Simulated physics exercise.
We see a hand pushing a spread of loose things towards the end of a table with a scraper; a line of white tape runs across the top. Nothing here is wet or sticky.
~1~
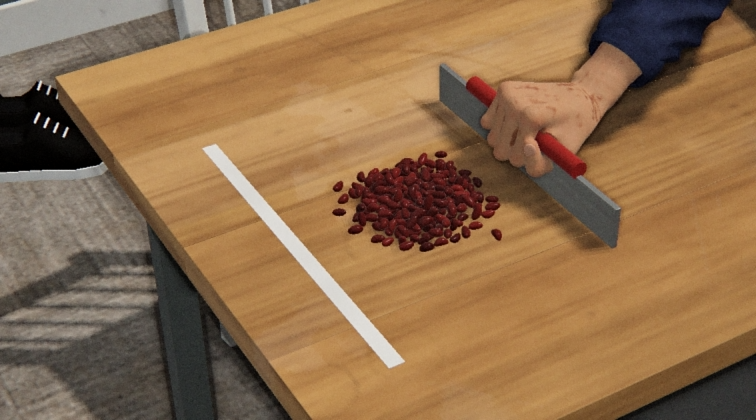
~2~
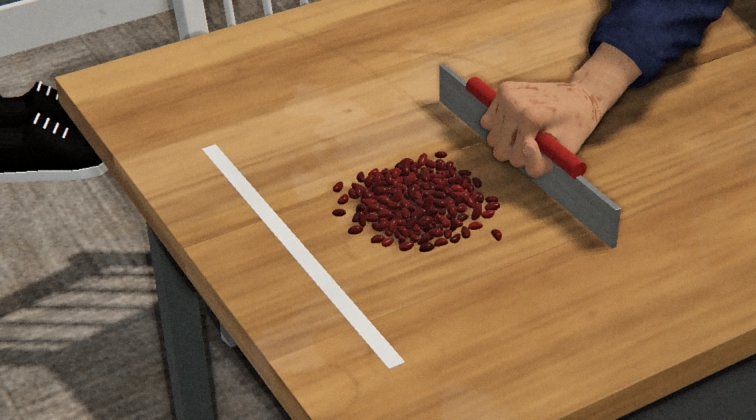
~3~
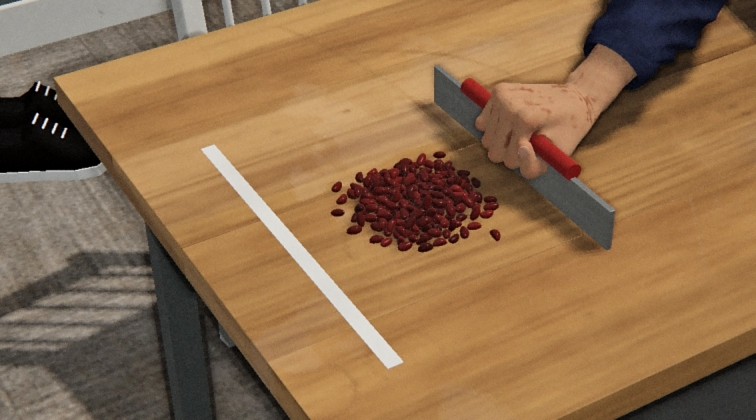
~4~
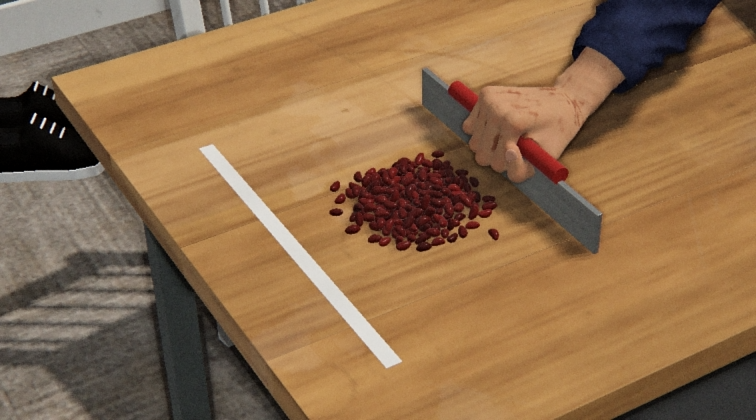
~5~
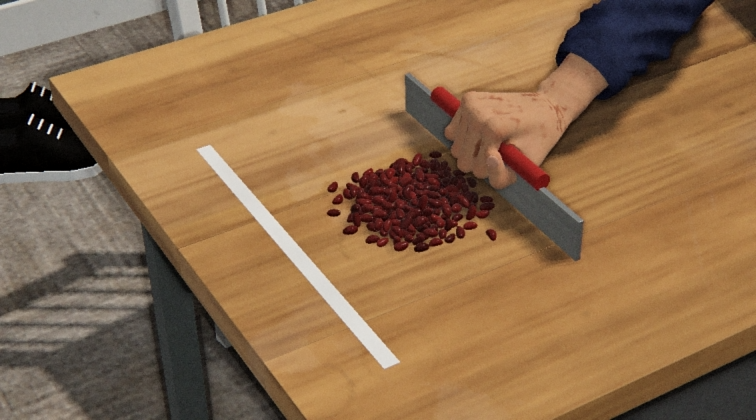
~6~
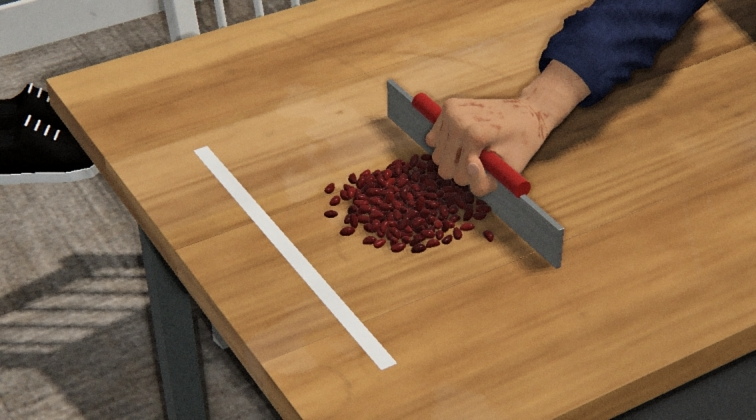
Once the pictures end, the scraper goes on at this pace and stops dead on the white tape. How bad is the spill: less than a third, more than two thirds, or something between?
The part that falls is less than a third.
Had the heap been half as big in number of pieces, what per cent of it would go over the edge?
About 0 per cent.
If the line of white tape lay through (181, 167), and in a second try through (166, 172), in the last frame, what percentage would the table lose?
Roughly 50 per cent, and 70 per cent.
Just after the last frame, scraper still moving, near (373, 183); heap all on the table, its front near (290, 255).
A moment on, scraper stopped at the white tape; heap just a few over the edge.
Further on, scraper stopped at the white tape; heap about a tenth over the edge.
When it is over, scraper stopped at the white tape; heap about a tenth over the edge.
